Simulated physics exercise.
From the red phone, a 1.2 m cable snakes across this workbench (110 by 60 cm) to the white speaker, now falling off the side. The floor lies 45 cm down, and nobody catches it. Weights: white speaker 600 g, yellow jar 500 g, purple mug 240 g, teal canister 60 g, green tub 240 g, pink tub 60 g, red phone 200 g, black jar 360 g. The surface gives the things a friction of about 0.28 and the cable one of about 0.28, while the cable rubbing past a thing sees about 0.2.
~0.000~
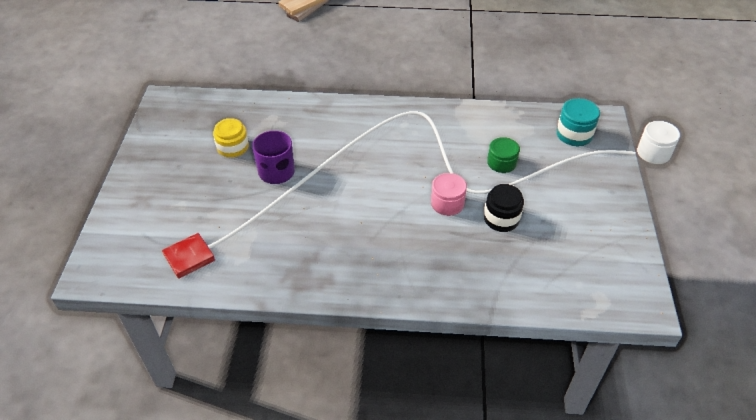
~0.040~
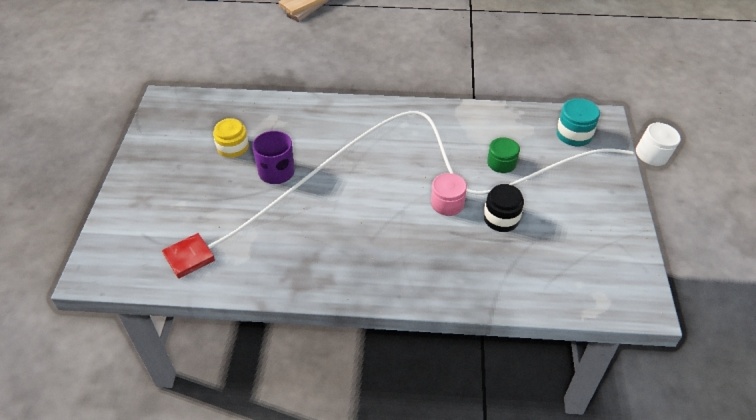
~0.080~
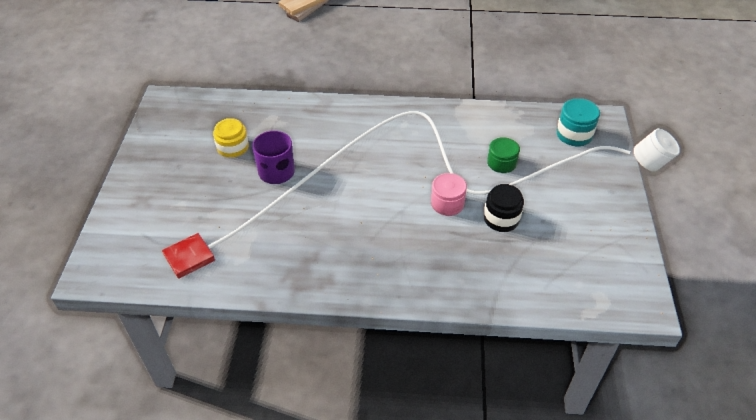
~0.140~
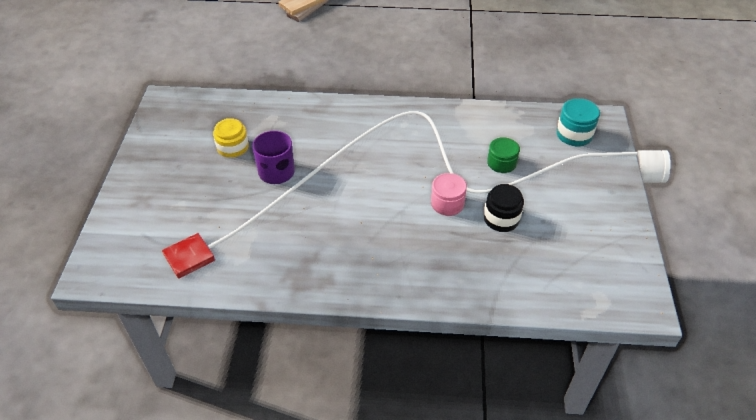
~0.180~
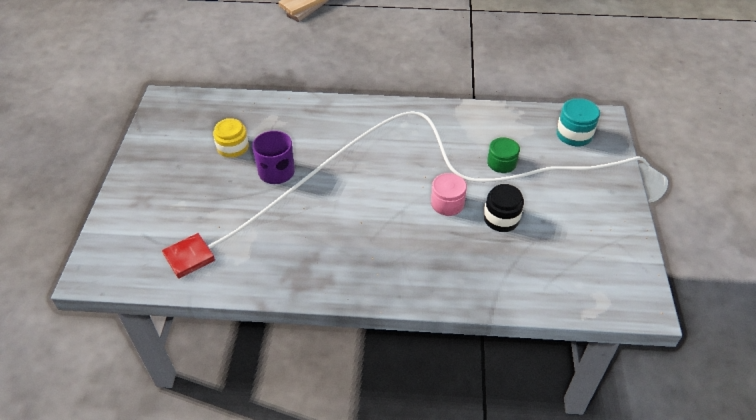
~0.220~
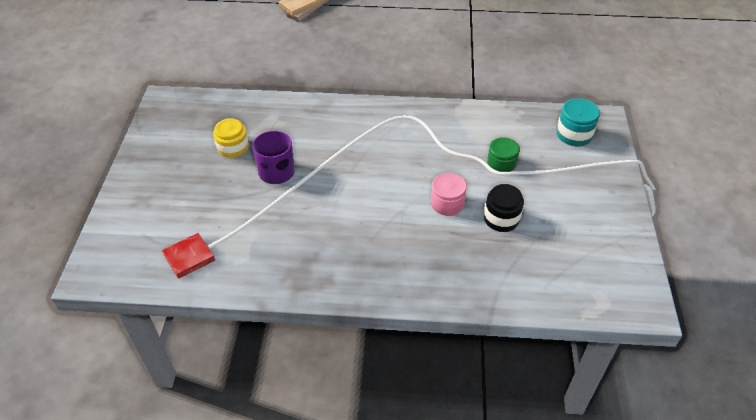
A white speaker tips off the right edge of a grey wooden workbench, seen from above by a still camera, and drops out of sight behind the edge. A pale cable winds from a red phone at left, past yellow and purple containers, to pink, green, black and teal ones at right. As the speaker drops, the cable's right half slides and straightens, while everything else stays still.
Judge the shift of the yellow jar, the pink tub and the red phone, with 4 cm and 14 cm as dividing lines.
In order: The yellow jar stays in the low band; the pink tub ends far away; the red phone travels a long way.
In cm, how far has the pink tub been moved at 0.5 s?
About 11 cm.
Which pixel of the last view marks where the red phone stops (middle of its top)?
Top at rest: About (303, 230).
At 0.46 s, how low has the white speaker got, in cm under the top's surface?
Roughly 40 centimetres.
At 0.5 s, the cable's tail end at (267, 254); pink tub 11 cm off its start, red phone 11 cm off its start, white speaker over the edge.
At 0.7 s, the cable's tail end at (307, 251); red phone 21 cm off its start, pink tub 20 cm off its start, white speaker over the edge.
At 1.0 s, the cable's tail end at (307, 251); red phone 21 cm off its start at (303, 230), pink tub 20 cm off its start at (502, 263), white speaker over the edge.
At 1.2 s, the cable's tail end at (307, 251); red phone 21 cm off its start, pink tub 20 cm off its start, white speaker over the edge.
At 2.4 s, the cable's tail end at (307, 251); red phone 21 cm off its start at (303, 230), pink tub 20 cm off its start at (502, 263), yellow jar 0 cm off its start at (228, 127), white speaker over the edge.
